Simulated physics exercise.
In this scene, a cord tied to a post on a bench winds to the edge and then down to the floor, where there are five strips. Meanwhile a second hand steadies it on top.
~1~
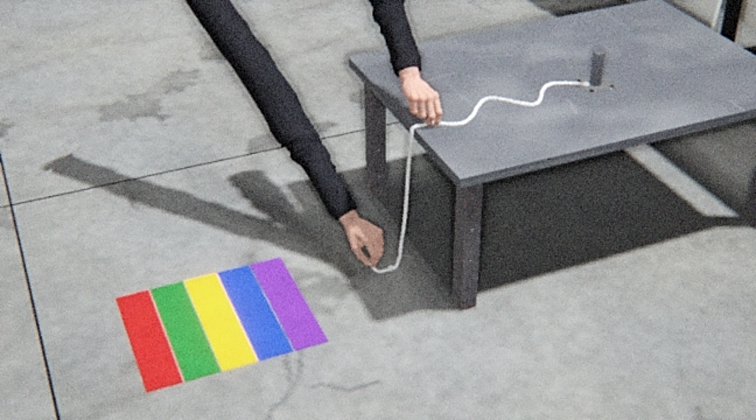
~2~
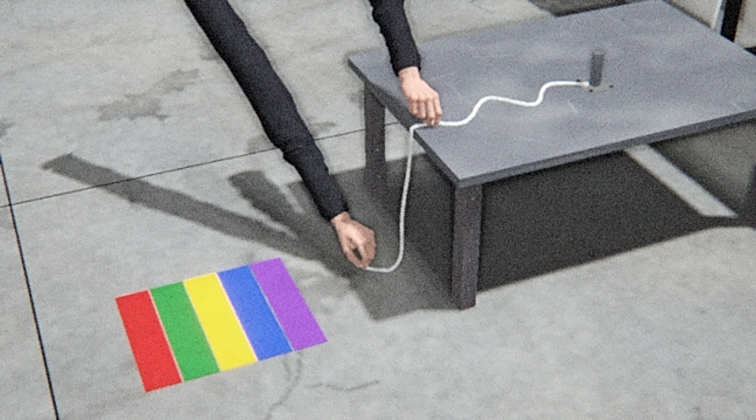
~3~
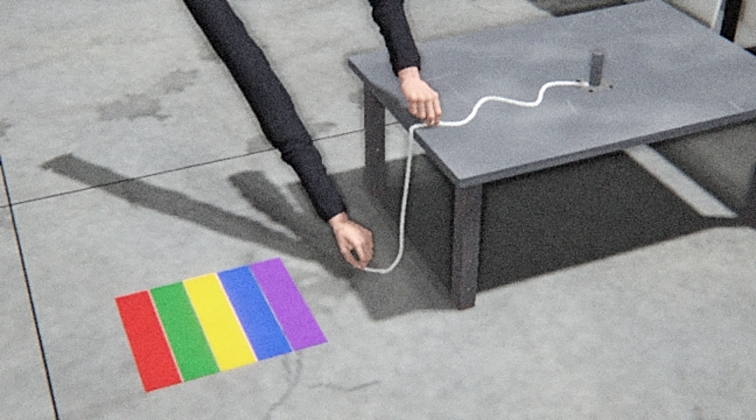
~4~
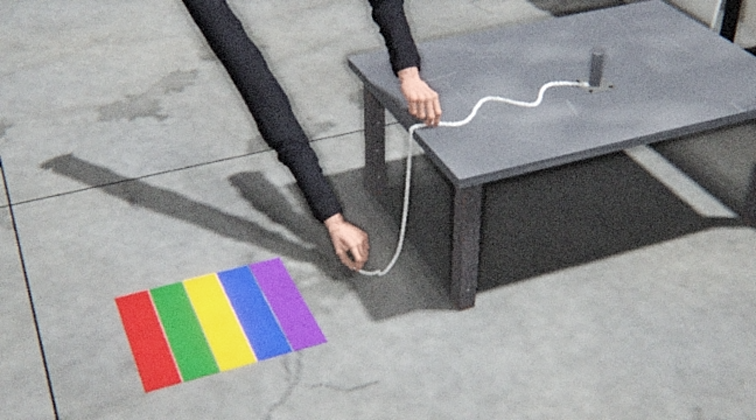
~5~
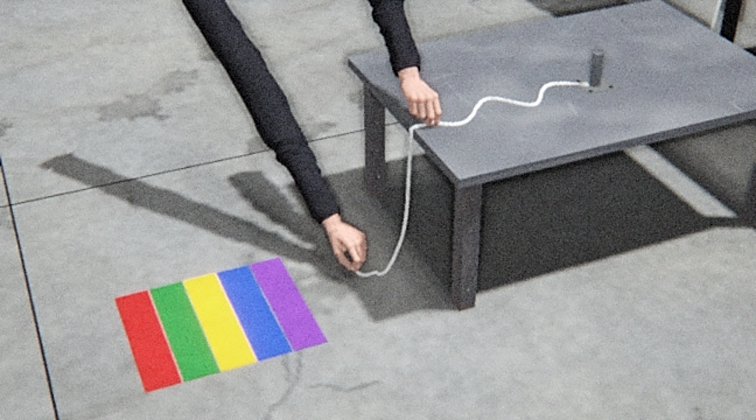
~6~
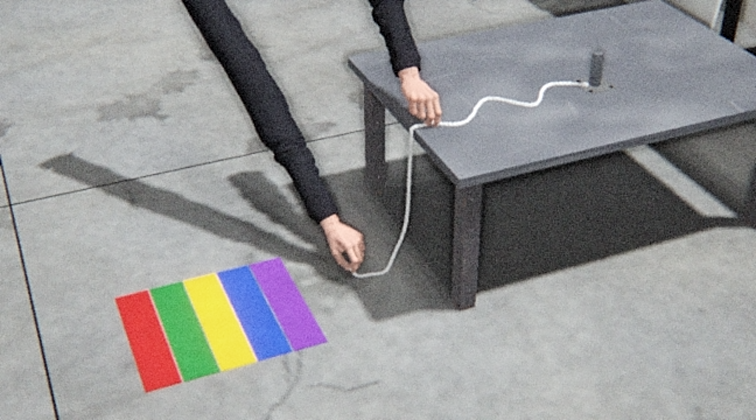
On a concrete floor beside a low grey table, two dark-sleeved arms handle a white cord that winds from a small post across the tabletop and hangs over the edge. One hand stays at the table's edge while the lower hand shifts the cord's end slightly left, near five coloured strips.
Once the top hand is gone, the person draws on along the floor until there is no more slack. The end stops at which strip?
At the yellow strip.
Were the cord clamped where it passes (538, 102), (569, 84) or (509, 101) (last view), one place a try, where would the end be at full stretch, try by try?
The pixel places are (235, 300), (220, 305) and (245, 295), one per try.
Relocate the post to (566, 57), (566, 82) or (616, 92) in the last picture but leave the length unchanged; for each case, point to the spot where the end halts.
The three places are (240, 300), (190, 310) and (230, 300), in that order.
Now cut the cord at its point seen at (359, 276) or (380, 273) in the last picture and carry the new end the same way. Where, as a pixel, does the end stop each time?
Taking them in turn, near (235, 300) and near (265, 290).
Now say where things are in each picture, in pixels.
In the first picture, end (370, 264); purple (303, 329); blue (268, 339); yellow (232, 349); green (196, 359); red (159, 369).
In the second picture, end (362, 266); cord through (553, 84) (519, 103) (472, 116) (413, 130) (405, 195) (401, 252).
In the third picture, end (359, 266).
In the fourth picture, end (355, 268); cord through (552, 84) (518, 104) (472, 116) (412, 130) (407, 195) (398, 252).
In the fifth picture, end (353, 268).
In the sixth picture, end (351, 269); cord through (553, 84) (518, 104) (472, 116) (413, 130) (409, 195) (395, 252).
A little later, end near (281, 287); over purple.
Next, end near (239, 298); over blue.
When it is tight, end near (213, 304); over yellow. The yellow one.
